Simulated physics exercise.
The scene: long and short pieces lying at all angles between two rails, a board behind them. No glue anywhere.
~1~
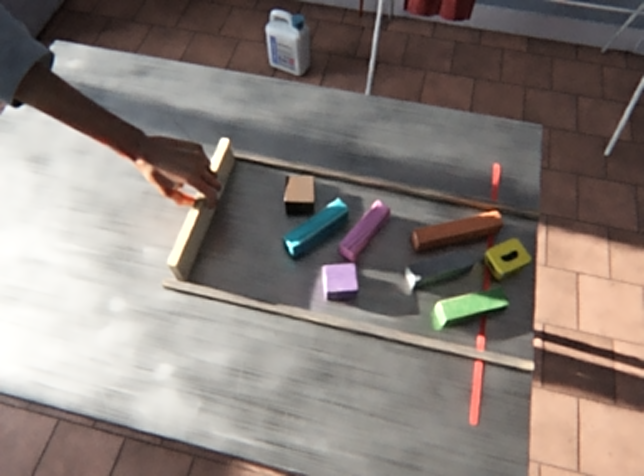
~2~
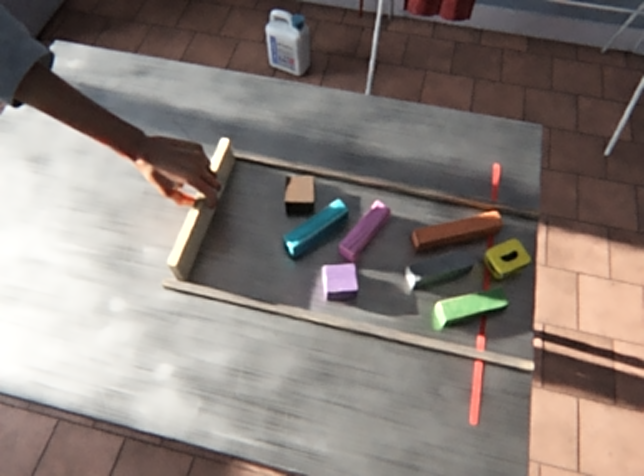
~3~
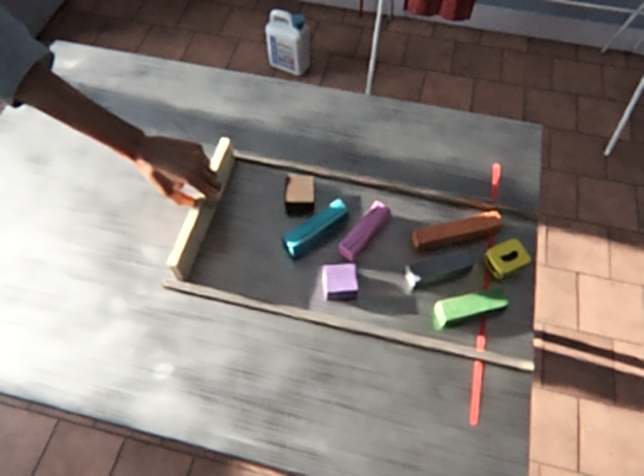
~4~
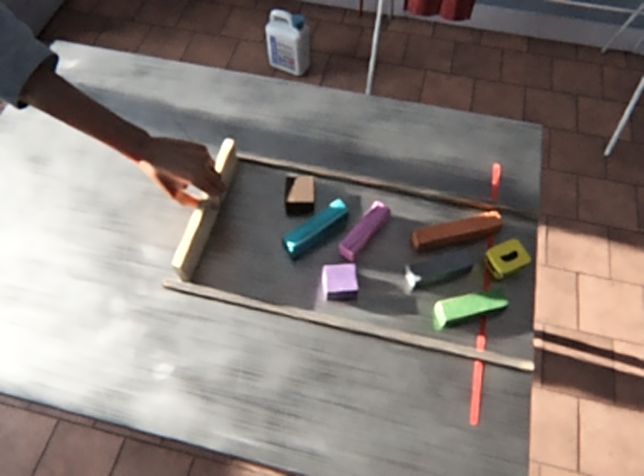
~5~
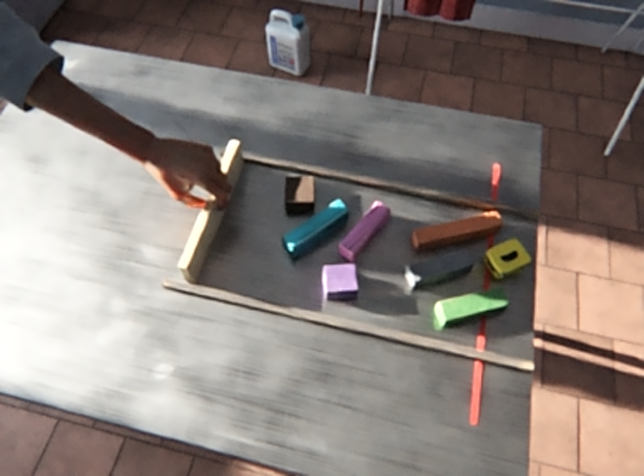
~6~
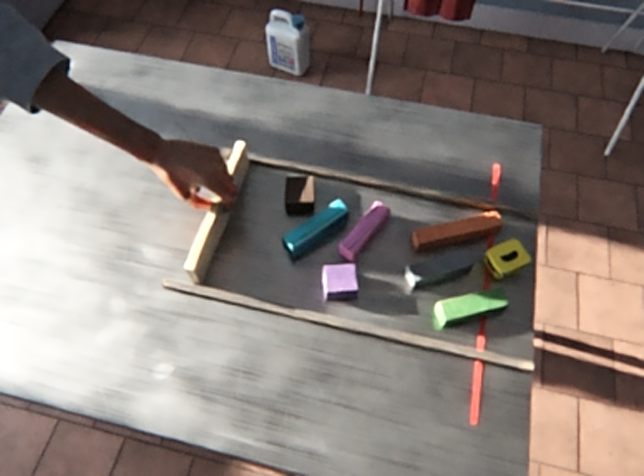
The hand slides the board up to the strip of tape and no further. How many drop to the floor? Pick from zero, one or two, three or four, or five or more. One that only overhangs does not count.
Outcome: The number that fall off is three or four.
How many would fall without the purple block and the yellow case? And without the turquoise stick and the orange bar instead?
Fallen: 1, and 2 in the other try.
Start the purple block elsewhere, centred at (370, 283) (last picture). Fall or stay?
From there it stays on.
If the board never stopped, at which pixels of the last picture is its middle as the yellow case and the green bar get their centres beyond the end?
Near (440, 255) and (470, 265).
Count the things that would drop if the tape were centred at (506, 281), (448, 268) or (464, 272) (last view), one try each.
Down on the floor: 5, 1 and 2.
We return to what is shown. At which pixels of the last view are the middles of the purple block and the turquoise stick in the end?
The purple block at (502, 324), the turquoise stick at (519, 273).
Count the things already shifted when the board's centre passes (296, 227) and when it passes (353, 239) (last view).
At the one place 2, at the other 5.
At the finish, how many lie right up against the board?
3 of them.
Soon after, none off yet; yellow case at rest near (506, 260); green bar at rest near (472, 306); orange bar at rest near (457, 231).
At rest, the number that fall off is three or four; fallen, grey bar, orange bar, green bar and yellow case.
